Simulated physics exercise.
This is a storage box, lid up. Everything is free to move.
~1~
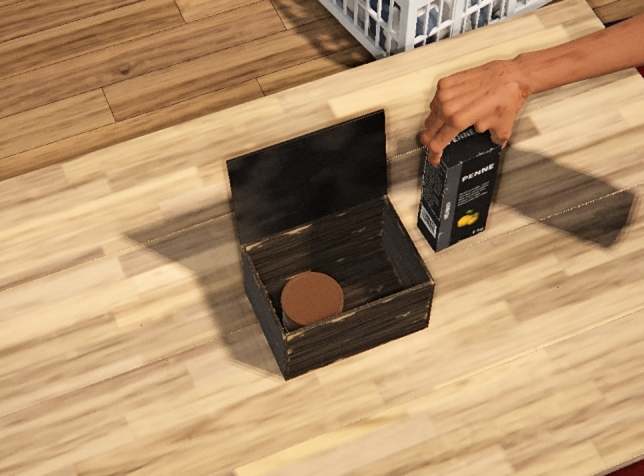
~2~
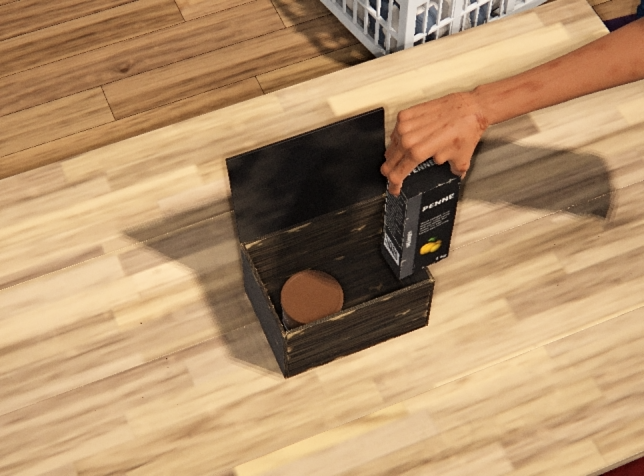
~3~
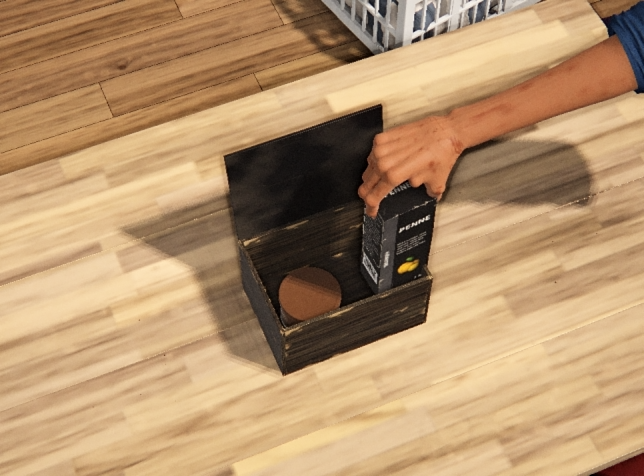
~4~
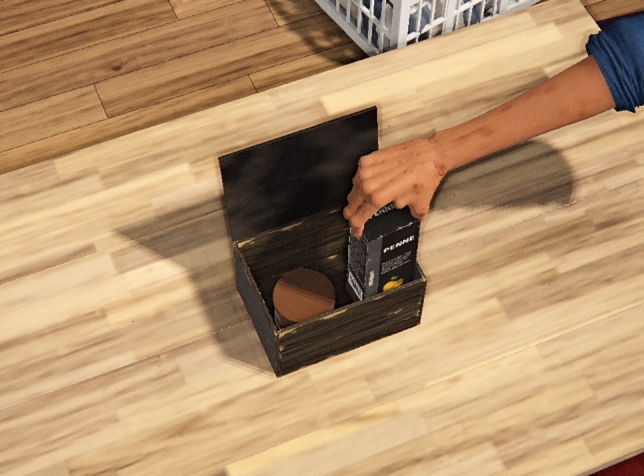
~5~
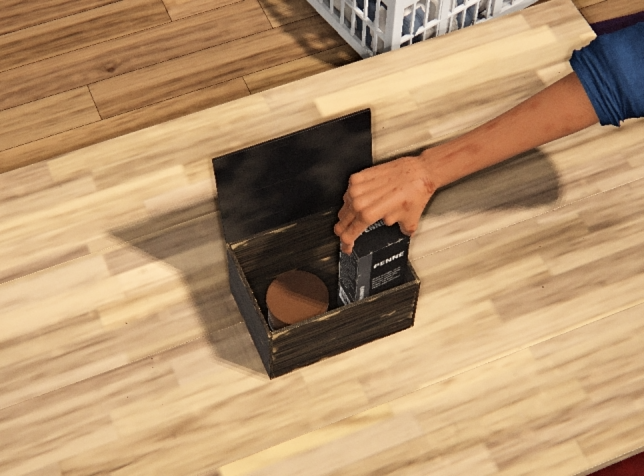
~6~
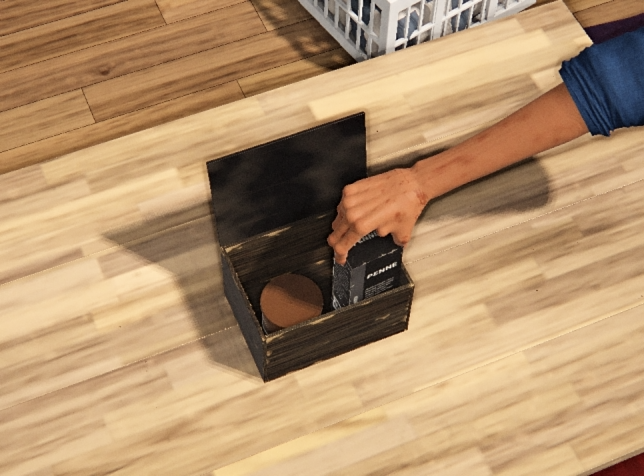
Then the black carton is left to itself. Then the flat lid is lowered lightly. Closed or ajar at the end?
Here the lid will not close.
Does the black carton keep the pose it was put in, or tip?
The black carton keeps its pose.
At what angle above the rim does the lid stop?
About 40°.
Then, 1.10 s later than the last frame, lid starting down.
Then, 1.40 s later than the last frame, lid 74° above the rim.
Then, 1.60 s later than the last frame, lid 56° above the rim.
Then, 1.70 s later than the last frame, lid 44° above the rim.
When it is over, lid 41° above the rim; both as before. End places, in pixels of the last picture, black carton near (366, 281).
